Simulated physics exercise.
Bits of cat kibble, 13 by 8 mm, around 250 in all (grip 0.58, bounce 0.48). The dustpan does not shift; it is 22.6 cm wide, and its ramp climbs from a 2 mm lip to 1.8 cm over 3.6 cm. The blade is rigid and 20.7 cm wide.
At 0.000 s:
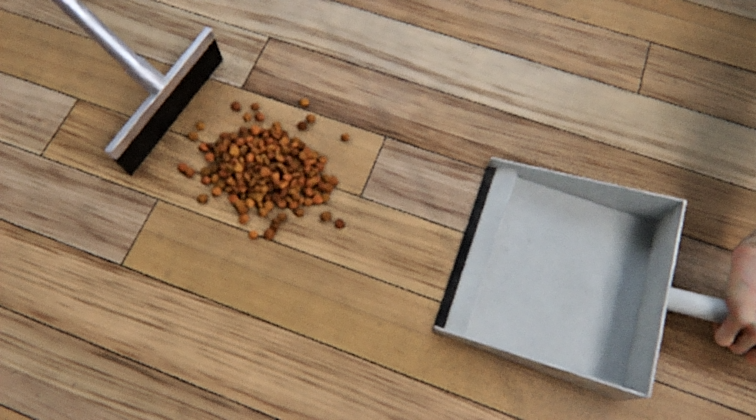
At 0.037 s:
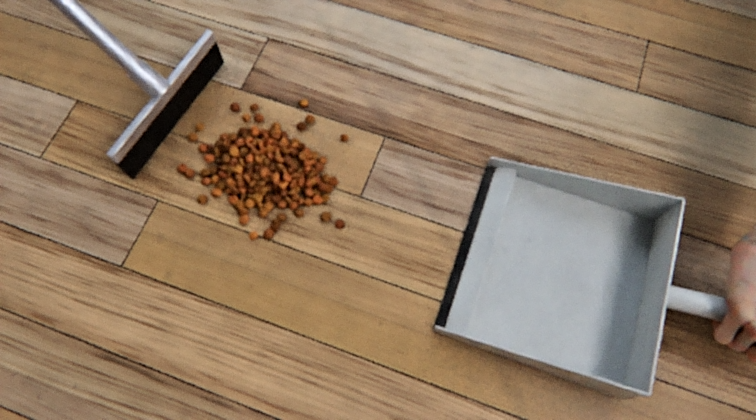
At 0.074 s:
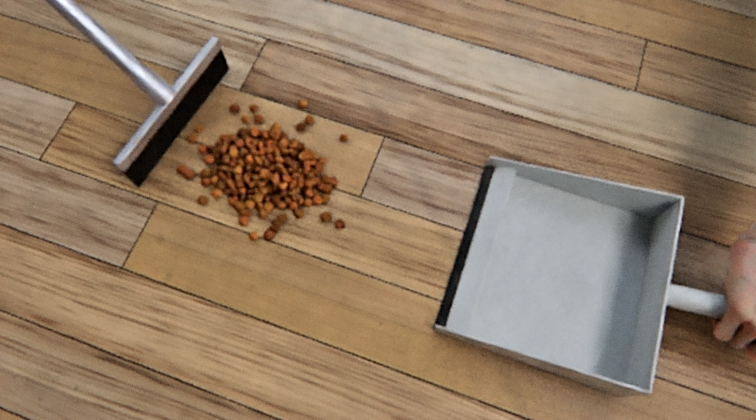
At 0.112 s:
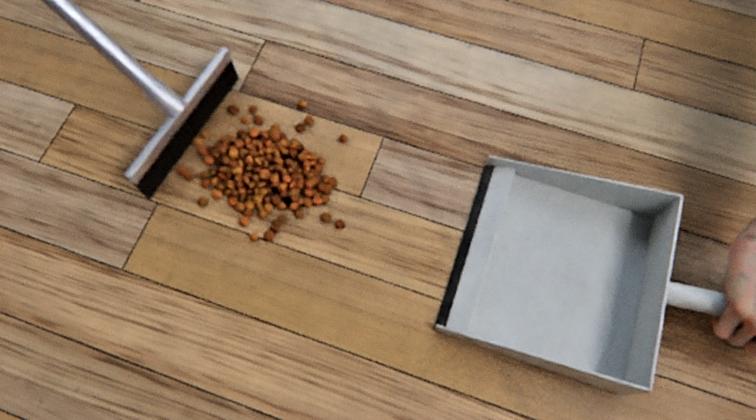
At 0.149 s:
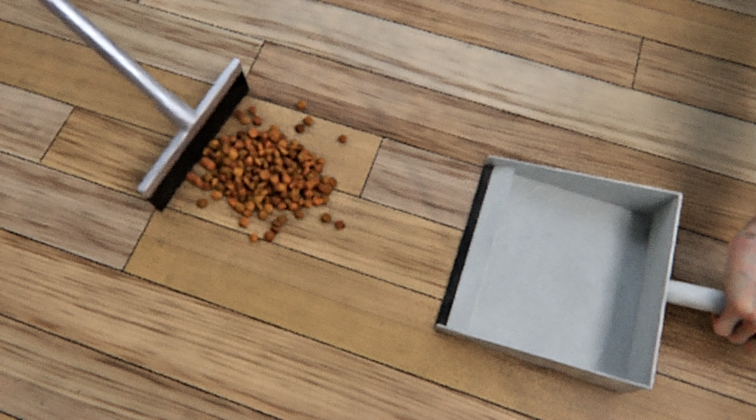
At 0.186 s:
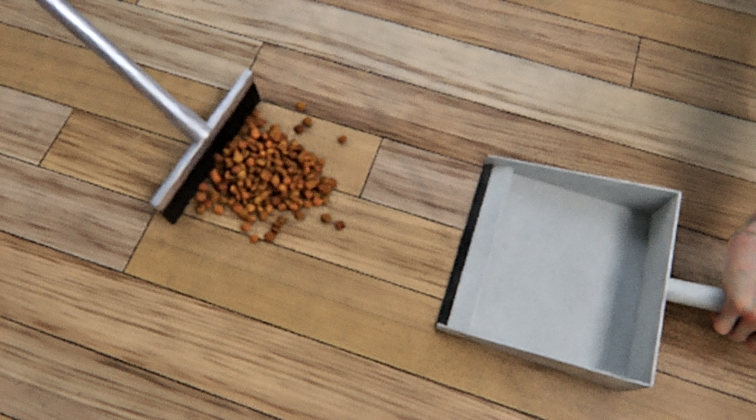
A hand at the right edge grips the white handle of a grey metal dustpan on a brown wood-plank floor, seen from above at an angle. A heap of orange-brown kibble lies left of centre, with a silver-handled, black-edged blade at the upper left. The blade slides right and slightly down, pressing into the heap's near side and bunching pieces, while dustpan and camera stay still.
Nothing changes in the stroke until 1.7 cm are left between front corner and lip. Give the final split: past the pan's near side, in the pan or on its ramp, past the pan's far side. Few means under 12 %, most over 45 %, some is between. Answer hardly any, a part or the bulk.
Past the pan's near side: A part; in the pan or on its ramp: A part; past the pan's far side: Hardly any.
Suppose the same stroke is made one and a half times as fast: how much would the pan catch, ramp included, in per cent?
It would be near 25 per cent.
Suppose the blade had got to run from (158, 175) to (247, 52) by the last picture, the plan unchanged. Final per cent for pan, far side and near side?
Pan 20, far 0, near 0.
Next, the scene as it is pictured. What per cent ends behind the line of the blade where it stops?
Some 25 per cent.
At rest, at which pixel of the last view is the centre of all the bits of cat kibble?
Around (439, 294).
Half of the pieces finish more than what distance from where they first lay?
About 28 cm.
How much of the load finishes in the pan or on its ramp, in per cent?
Roughly 20 per cent.
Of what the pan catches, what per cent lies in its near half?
Roughly 100 per cent.
Then, at 0.44 s, middle of the blade 19 cm from the lip; 0 % over the lip, far side 0 %, near side 5 %.
After 0.62 s, middle of the blade 8 cm from the lip; 0 % over the lip, far side 0 %, near side 25 %.
After 0.91 s, middle of the blade 3 cm from the lip; 20 % over the lip, far side 0 %, near side 35 %.
In the end, at 1.5 s, near side 35 %, pan 20 %, far side 0 %, in front of the lip or behind the blade 45 %.
